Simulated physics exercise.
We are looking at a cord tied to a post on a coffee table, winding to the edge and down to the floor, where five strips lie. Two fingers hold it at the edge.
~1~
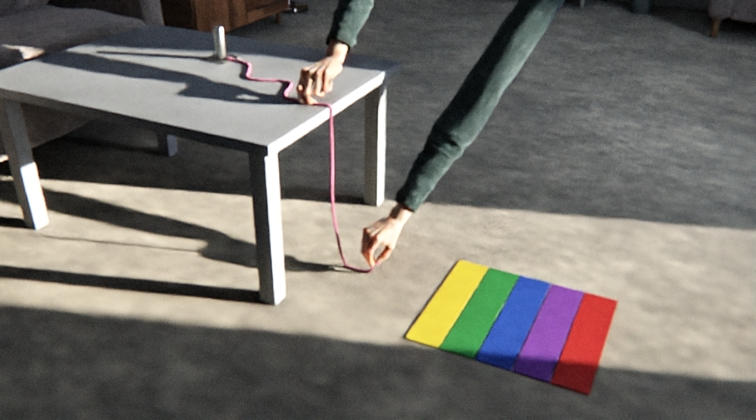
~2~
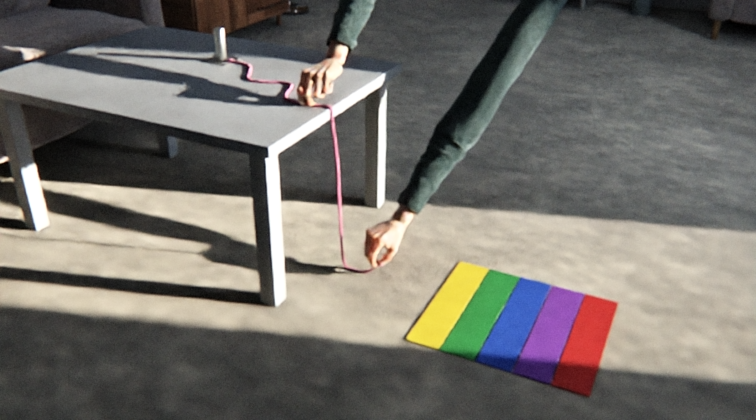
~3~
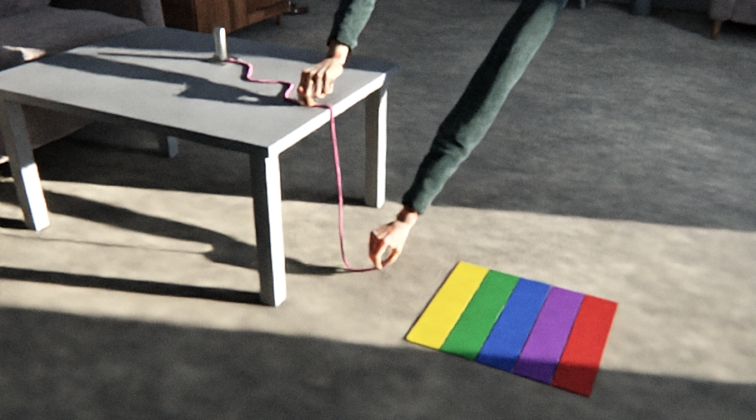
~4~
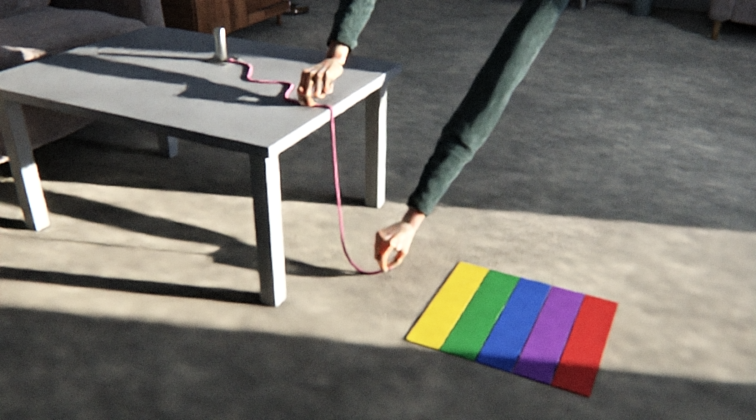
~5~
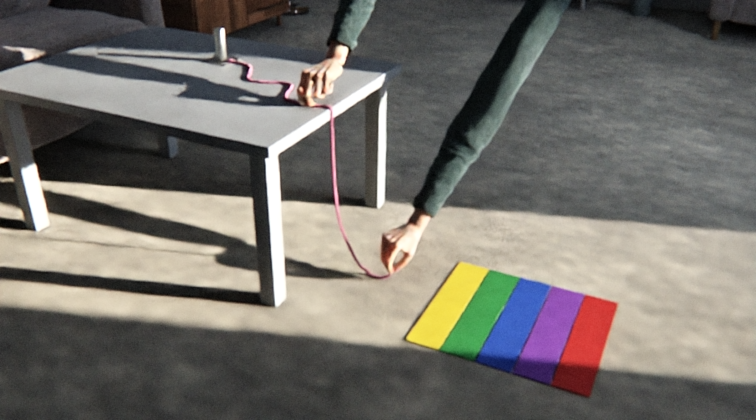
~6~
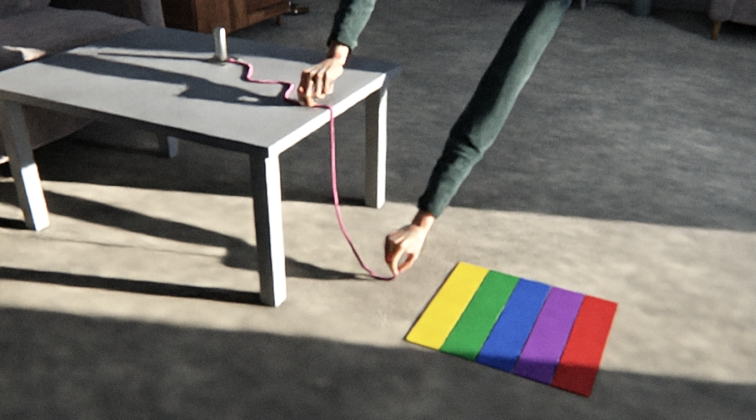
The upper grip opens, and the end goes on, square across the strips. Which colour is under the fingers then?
It gets as far as the blue strip.
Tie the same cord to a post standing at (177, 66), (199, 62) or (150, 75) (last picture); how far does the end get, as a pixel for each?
About (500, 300), (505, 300) and (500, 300).
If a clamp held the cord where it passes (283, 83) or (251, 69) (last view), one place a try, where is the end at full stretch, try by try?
Try by try, around (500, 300) and (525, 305).
Soon after, end near (461, 288); over yellow.
Then, end near (503, 300); over green.
At full stretch, end near (527, 307); over blue. The blue one.
